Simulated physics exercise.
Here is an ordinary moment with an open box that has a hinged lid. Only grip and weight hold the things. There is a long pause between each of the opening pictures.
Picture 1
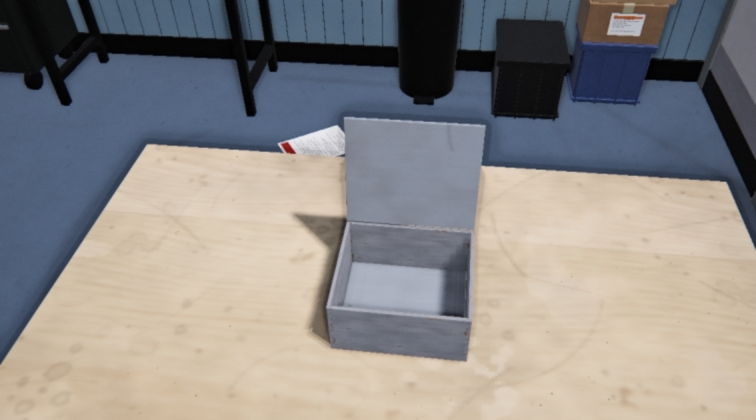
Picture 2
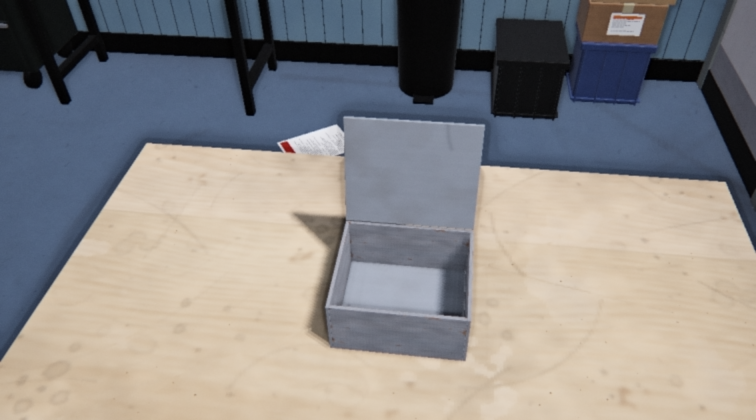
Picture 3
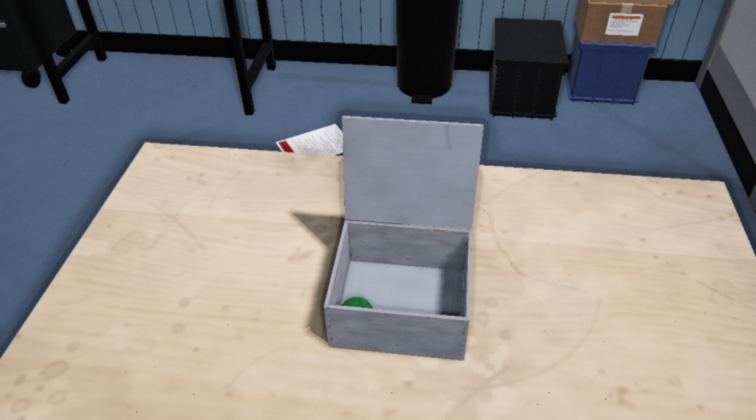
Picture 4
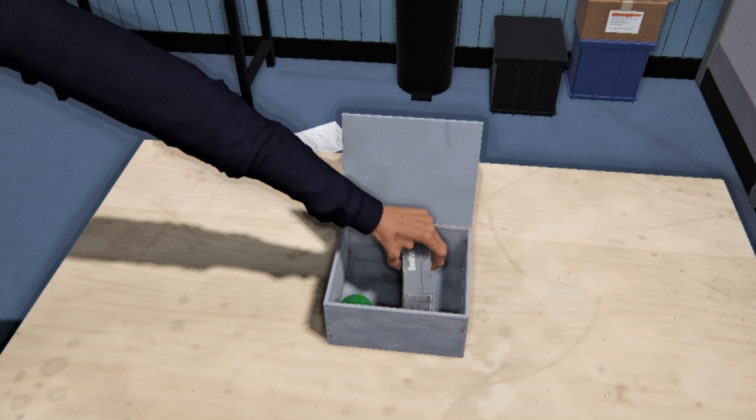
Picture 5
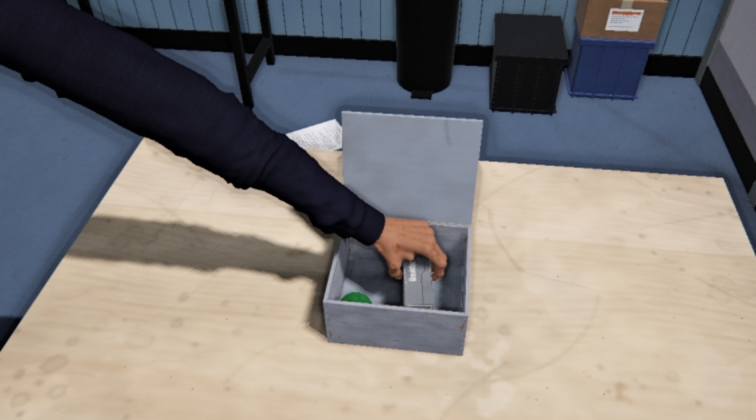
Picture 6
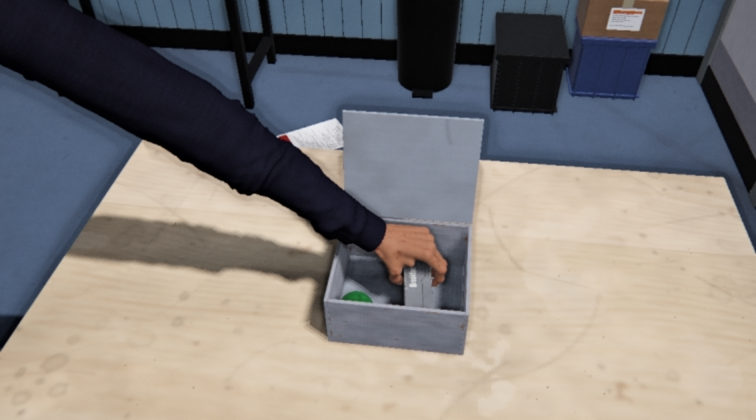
On a wooden table in a room with blue walls, an open grey box with a hinged lid sits empty, then holds a green object; a dark-sleeved arm reaches in from the left and lowers a grey packet inside, still gripping it.
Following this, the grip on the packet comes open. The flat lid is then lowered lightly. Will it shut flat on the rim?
Yes: Most likely the lid comes to rest on the rim.
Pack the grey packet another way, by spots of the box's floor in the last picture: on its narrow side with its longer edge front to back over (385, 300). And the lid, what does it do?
With this placement the lid lies closed.
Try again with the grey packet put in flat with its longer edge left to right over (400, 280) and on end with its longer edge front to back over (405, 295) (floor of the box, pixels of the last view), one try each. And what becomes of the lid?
For the first packing it seals the box, and for the second it cannot come down.
Then, 1.30 s past the last view, lid 79° above the rim.
Then, 1.70 s past the last view, lid 48° above the rim.
Then, 2.00 s past the last view, lid 13° above the rim.
Finally, lid shut; both still in place. Final places as the last picture's camera would see them, grey packet near (417, 286).
